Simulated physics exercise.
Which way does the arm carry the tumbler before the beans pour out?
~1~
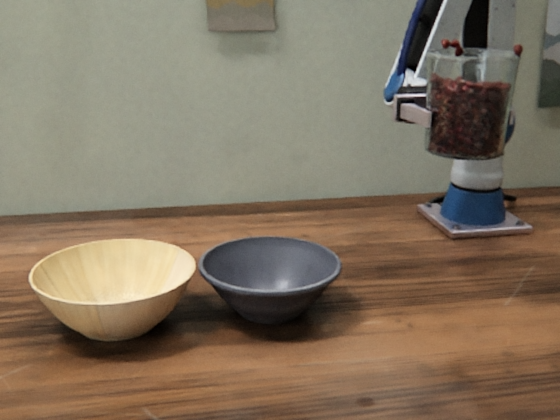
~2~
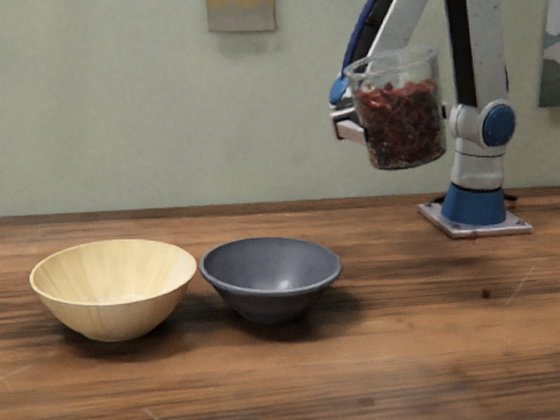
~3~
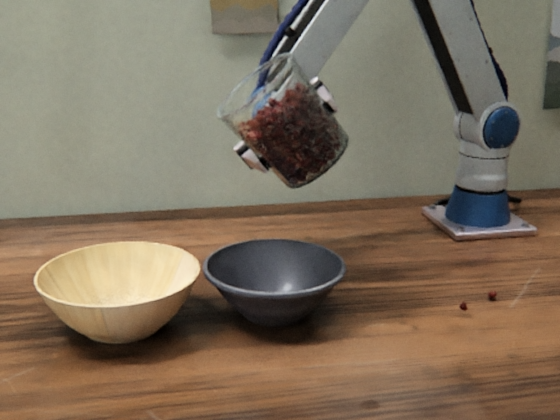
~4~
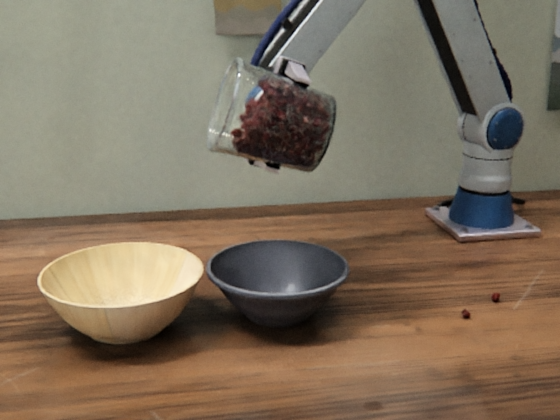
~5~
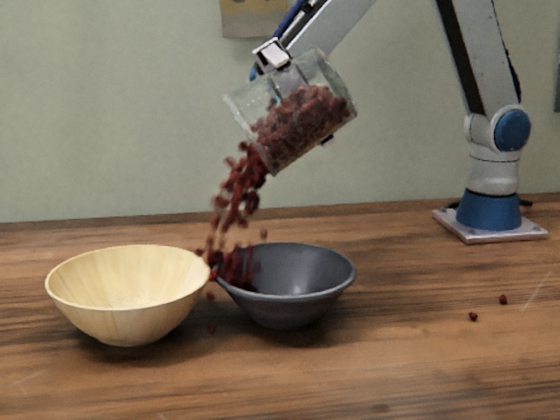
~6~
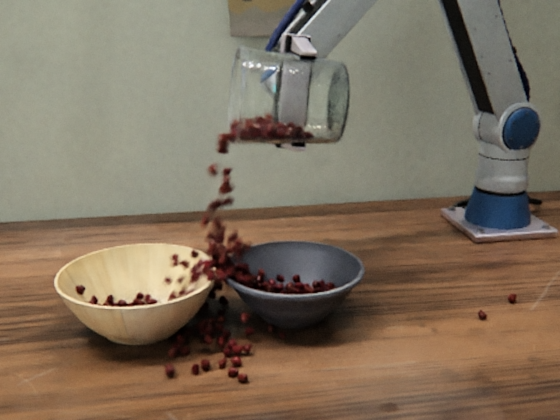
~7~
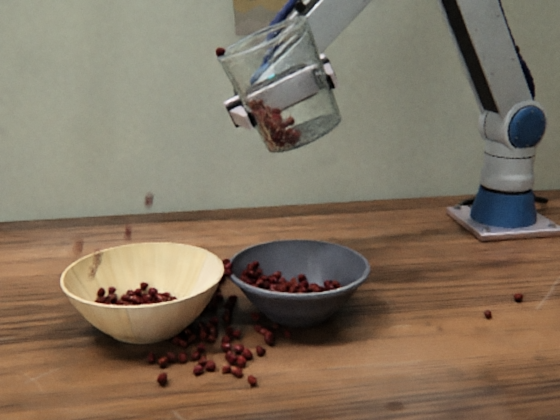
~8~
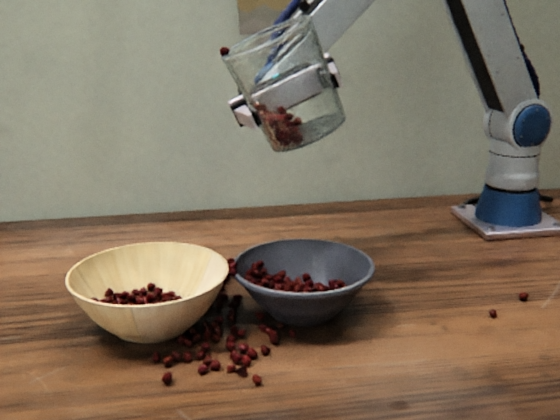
The arm carries the tumbler to the left, toward the two bowls.
